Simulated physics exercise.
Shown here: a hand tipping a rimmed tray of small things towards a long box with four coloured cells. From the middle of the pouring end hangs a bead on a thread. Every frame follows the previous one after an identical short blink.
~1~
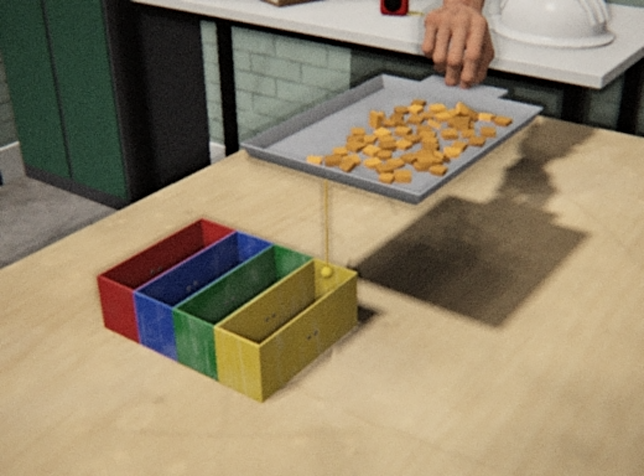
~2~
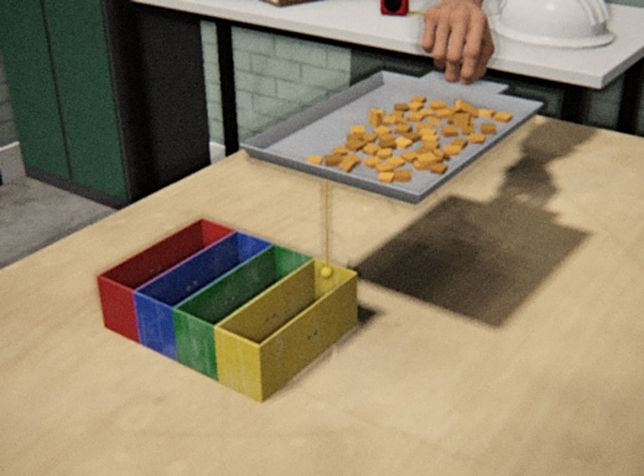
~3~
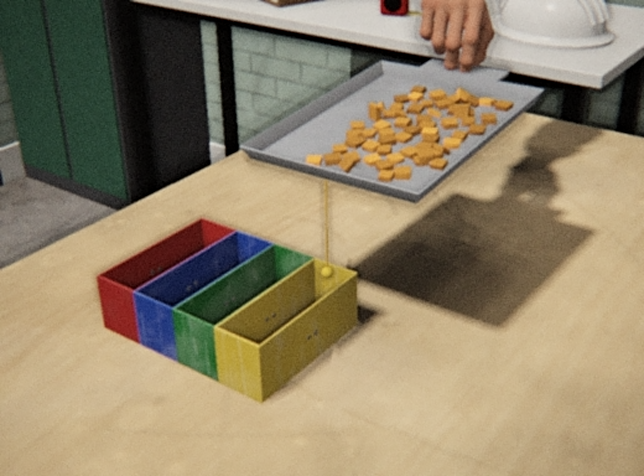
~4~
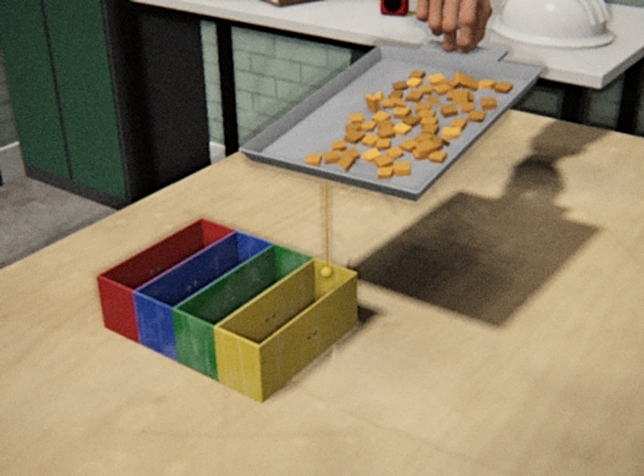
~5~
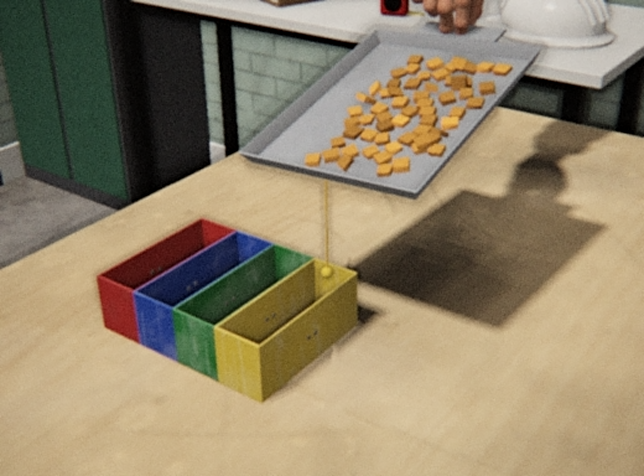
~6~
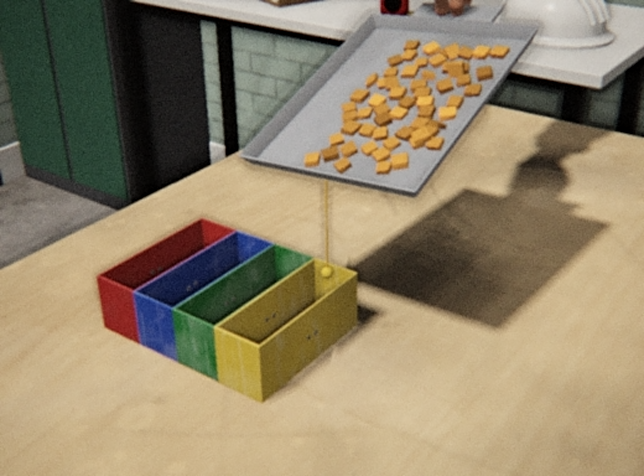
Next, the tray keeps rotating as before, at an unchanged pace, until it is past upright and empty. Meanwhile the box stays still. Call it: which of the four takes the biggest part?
The green compartment.
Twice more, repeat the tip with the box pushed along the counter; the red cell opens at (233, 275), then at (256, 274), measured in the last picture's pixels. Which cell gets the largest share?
For the first spot I'd say the red one, and for the second spot red.
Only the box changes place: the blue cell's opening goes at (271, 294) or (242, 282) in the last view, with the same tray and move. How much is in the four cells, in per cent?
Result: 100 % and 100 %.
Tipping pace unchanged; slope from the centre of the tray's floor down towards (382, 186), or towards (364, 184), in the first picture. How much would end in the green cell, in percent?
In order: About 0, then 0 percent.
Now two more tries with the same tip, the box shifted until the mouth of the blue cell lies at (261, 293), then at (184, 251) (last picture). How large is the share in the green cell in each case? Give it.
20, then 30 %.
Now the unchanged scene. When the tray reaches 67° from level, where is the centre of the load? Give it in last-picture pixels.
(279, 184).
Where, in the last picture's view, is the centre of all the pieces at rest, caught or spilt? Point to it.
Once nothing moves, the middle sits near (246, 343).
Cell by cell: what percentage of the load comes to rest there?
Red cell: 0 per cent; blue cell: 20 per cent; green cell: 40 per cent; yellow cell: 20 per cent.
Soon after the last picture, tray tipped steeply; about half on the tray; a small part in the yellow cell; a small part in the green cell; a stray few in the blue cell; about a third falling or outside the box.
A little later, tray tipped past a quarter turn; about a third in the green cell; about a quarter in the yellow cell; about a quarter in the blue cell; a stray few in the red cell; a small part falling or outside the box.
Later still, tray tipped past a quarter turn; about a third in the green cell; about a quarter in the yellow cell; about a quarter in the blue cell; a stray few in the red cell; a small part falling or outside the box.
At rest, tray tipped past a quarter turn; about a third in the green cell; about a quarter in the yellow cell; about a quarter in the blue cell; a stray few in the red cell; a small part outside the box.
